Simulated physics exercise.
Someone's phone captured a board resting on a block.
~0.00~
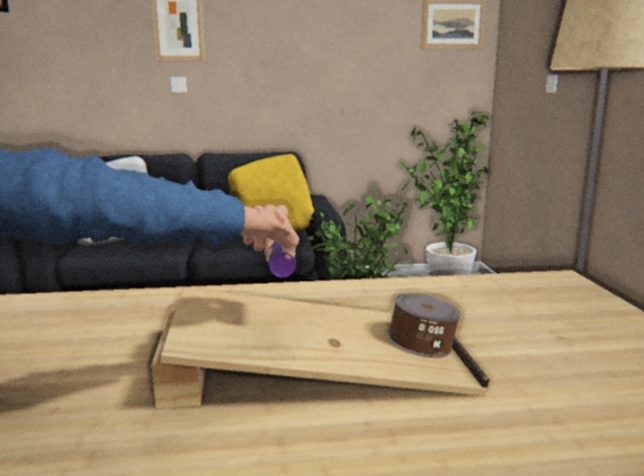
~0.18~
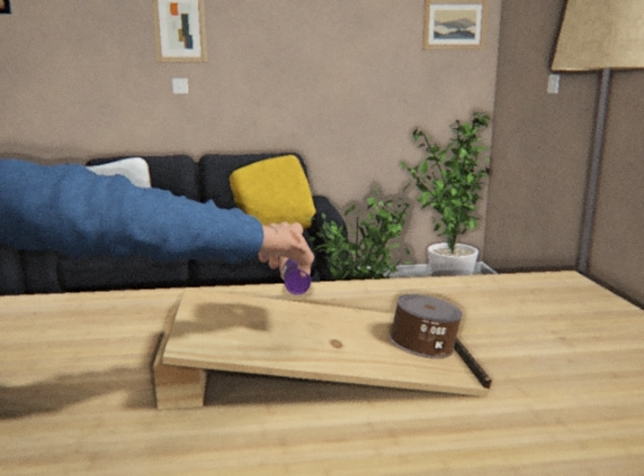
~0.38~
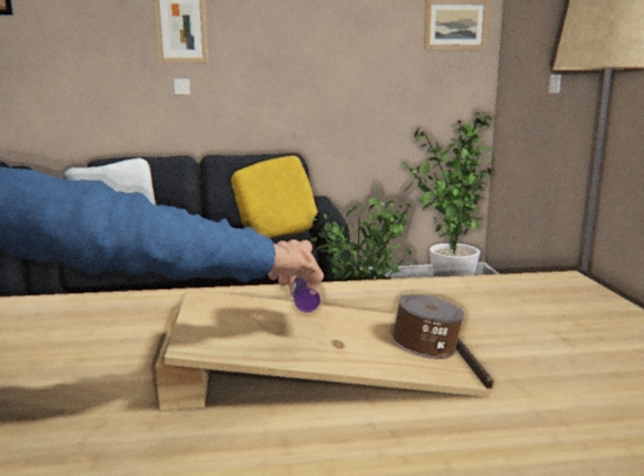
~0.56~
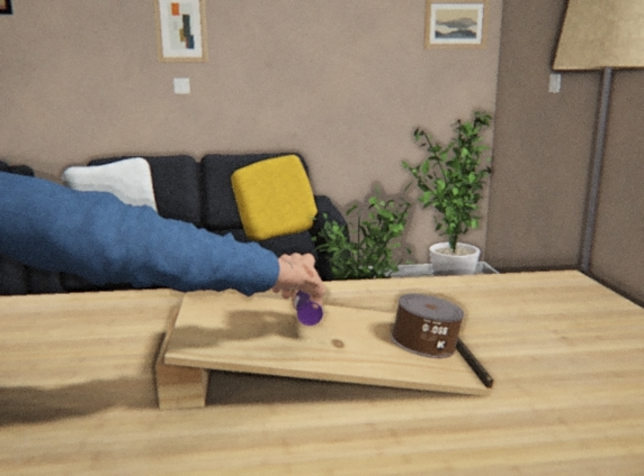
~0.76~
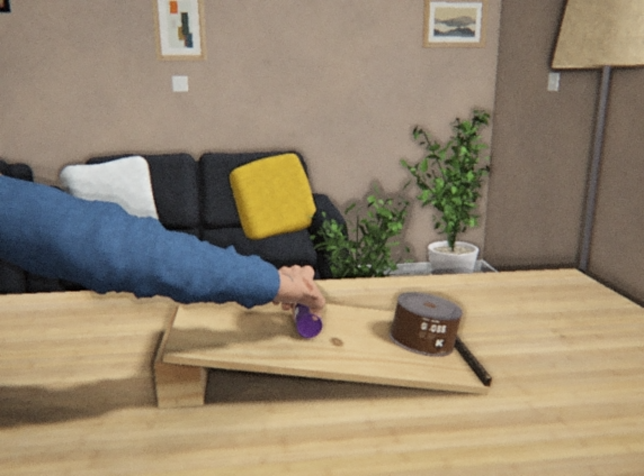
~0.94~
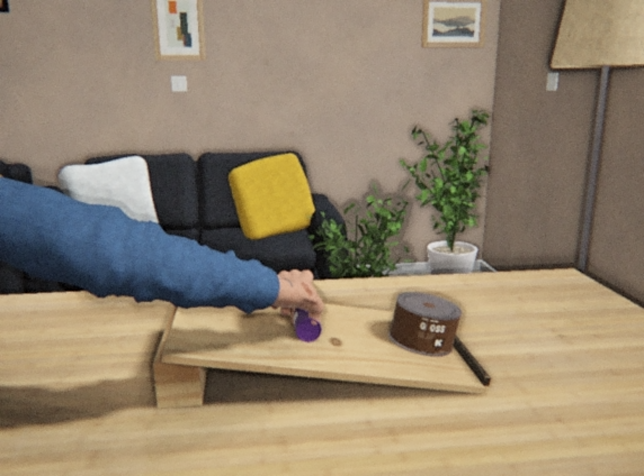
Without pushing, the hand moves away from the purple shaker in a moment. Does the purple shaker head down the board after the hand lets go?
Descending.
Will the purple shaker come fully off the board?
At the end, the purple shaker remains up there.
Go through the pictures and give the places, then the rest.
On its way; purple shaker (281, 256); brown tub (424, 324), in the first frame.
On its way; purple shaker (296, 273); brown tub (426, 325), in the second frame.
On its way; purple shaker (305, 290); brown tub (427, 325), in the third frame.
On its way; purple shaker (307, 303); brown tub (427, 325), in the fourth frame.
On its way; purple shaker (307, 315); brown tub (426, 323), in the fifth frame.
In place under the hand; purple shaker (306, 319); brown tub (425, 323), in the sixth frame.
After 1.34 s, purple shaker shifted about its own width near (336, 322).
After 1.44 s, purple shaker shifted well along near (356, 324).
After 1.64 s, purple shaker shifted well along near (382, 328).
In the end (2.9 s), moved from the start, purple shaker; brown tub unmoved. At the end, from the last picture's camera, purple shaker near (383, 328). The purple shaker runs down the board.
